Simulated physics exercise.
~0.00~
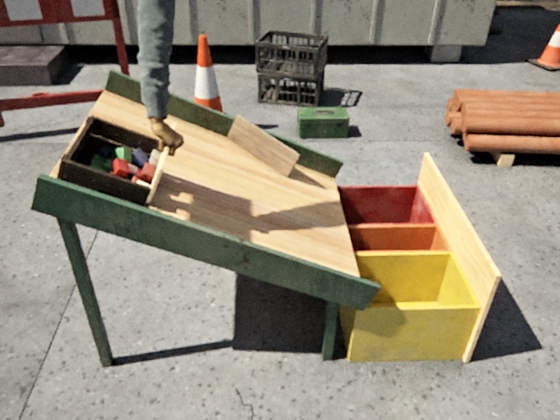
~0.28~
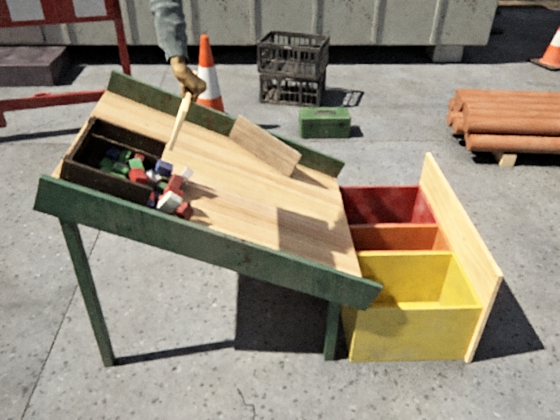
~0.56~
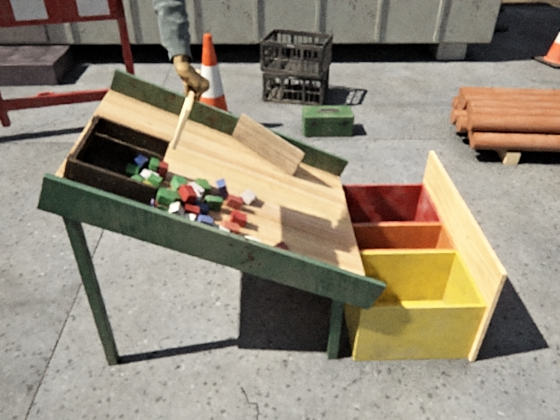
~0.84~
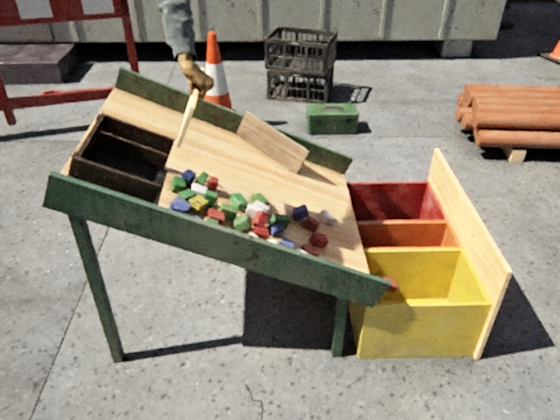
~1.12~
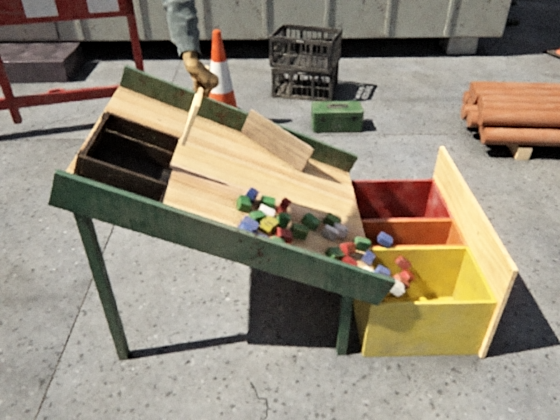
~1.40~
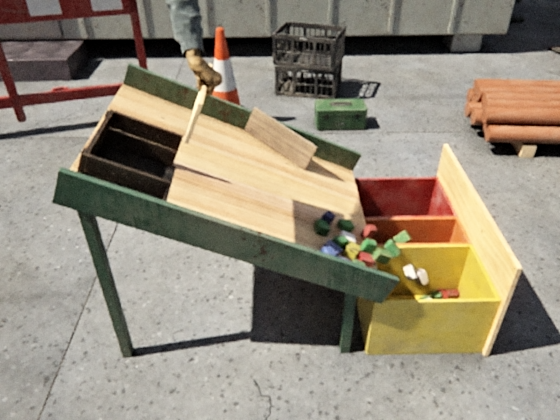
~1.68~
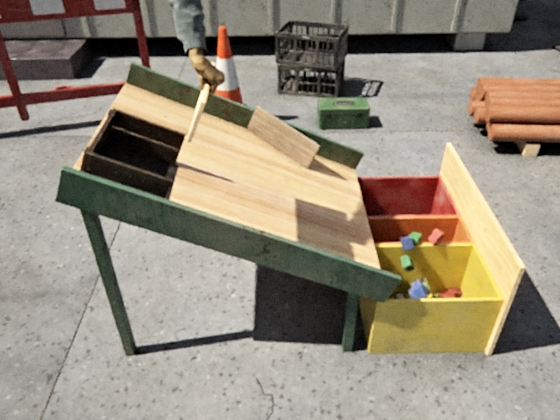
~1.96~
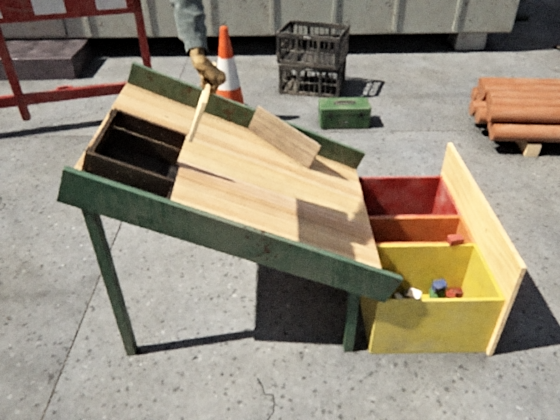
A sloping wooden table with green walls stands on grey paving, seen from slightly above, tilting down to the right toward red, orange and yellow bins. A gloved hand at the upper left holds a wooden gate across a black pen full of small coloured blocks, with cones, crates and orange pipes behind. The hand lifts the gate and the blocks spill out. They tumble down along the near wall, past an angled board, while the view drifts slightly left. They pour off the low end, most dropping into the nearest, yellow bin and a few into the orange one, leaving the slope bare.
